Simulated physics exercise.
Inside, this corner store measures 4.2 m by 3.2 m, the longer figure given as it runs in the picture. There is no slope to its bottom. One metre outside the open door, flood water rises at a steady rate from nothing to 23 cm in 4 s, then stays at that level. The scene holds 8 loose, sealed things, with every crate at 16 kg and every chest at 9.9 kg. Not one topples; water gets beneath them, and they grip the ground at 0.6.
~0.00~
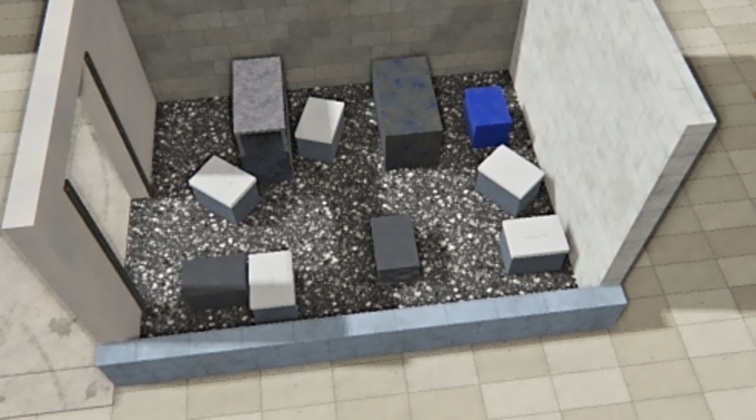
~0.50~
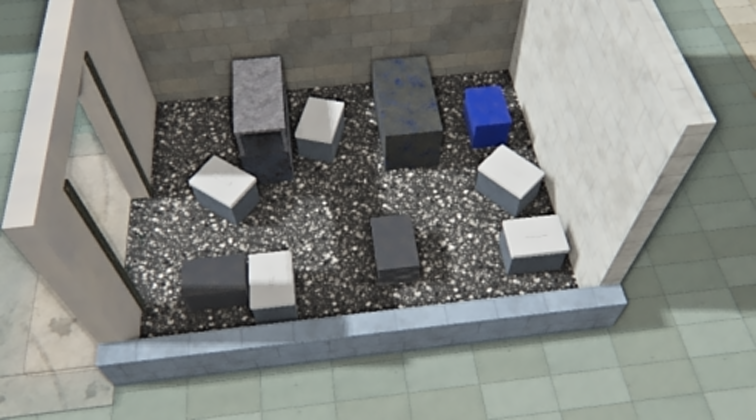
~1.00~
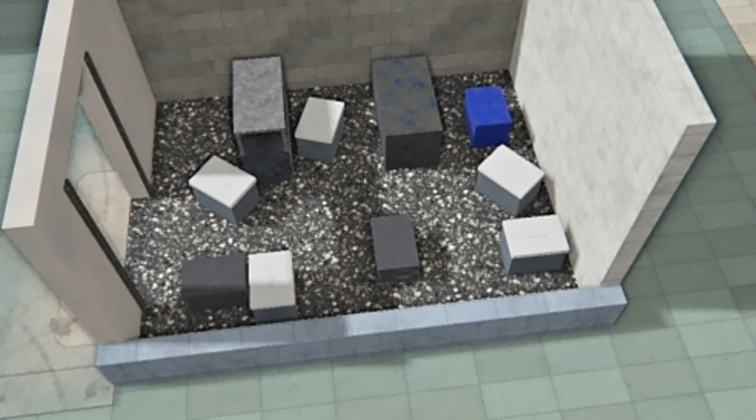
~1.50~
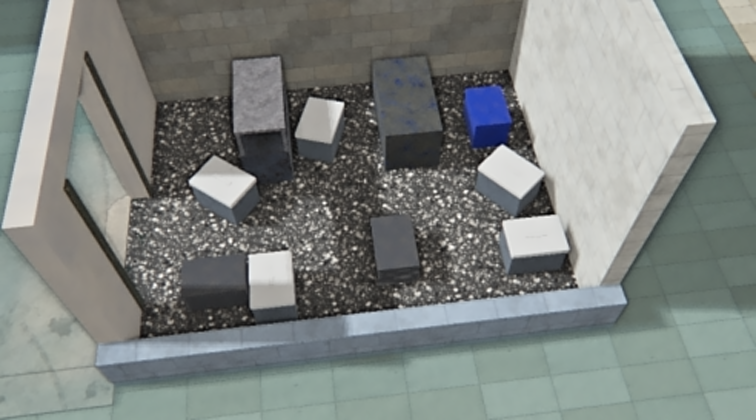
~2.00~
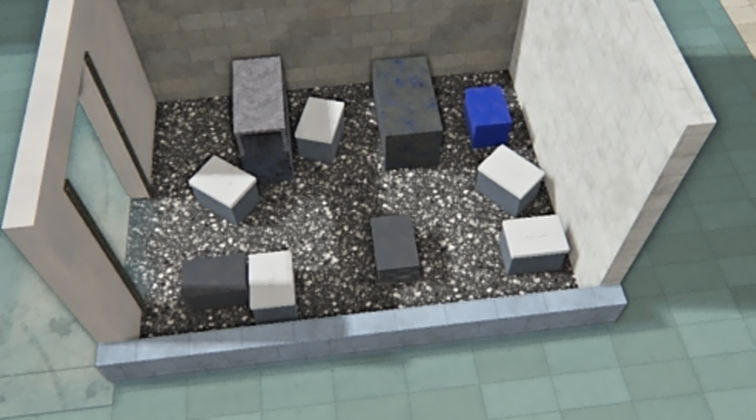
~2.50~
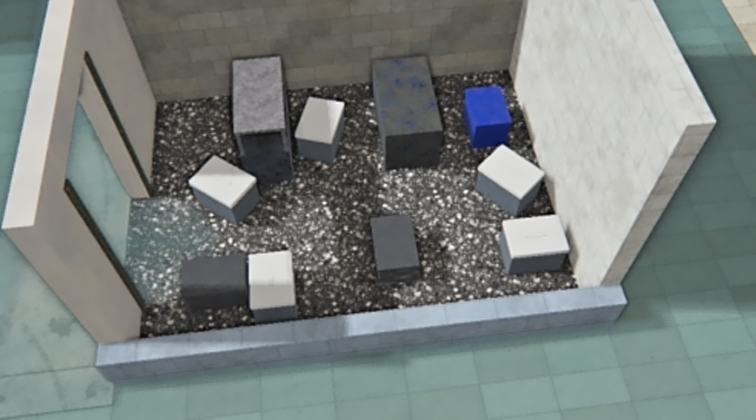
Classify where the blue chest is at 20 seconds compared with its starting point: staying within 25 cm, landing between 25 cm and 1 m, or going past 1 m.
The blue chest lands between 25 cm and 1 m.
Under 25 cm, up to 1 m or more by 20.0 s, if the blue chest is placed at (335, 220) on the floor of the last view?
Here it heads a good way off.
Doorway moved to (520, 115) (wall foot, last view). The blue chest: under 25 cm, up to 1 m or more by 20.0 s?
By then the blue chest has been carried a long way.
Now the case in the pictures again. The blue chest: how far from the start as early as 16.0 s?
By that time, close to 60 cm.
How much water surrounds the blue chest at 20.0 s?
Close to 24 centimetres.
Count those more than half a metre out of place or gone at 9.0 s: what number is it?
The number by then is 5.
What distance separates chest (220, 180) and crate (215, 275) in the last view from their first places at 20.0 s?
First 80 cm, then 350 cm.
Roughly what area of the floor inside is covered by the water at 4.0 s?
Somewhere about 4.0 m2, give or take.
After 4.0 s the blue chest is near (488, 105), 0.0 m from its start, aground; 0 afloat.
After 9.0 s the blue chest is near (458, 64), 0.6 m from its start, afloat; 8 afloat.
After 16.0 s the blue chest is near (445, 64), 0.7 m from its start, afloat; 8 afloat.
After 20.0 s the blue chest is near (444, 56), 0.7 m from its start, afloat; 8 afloat.
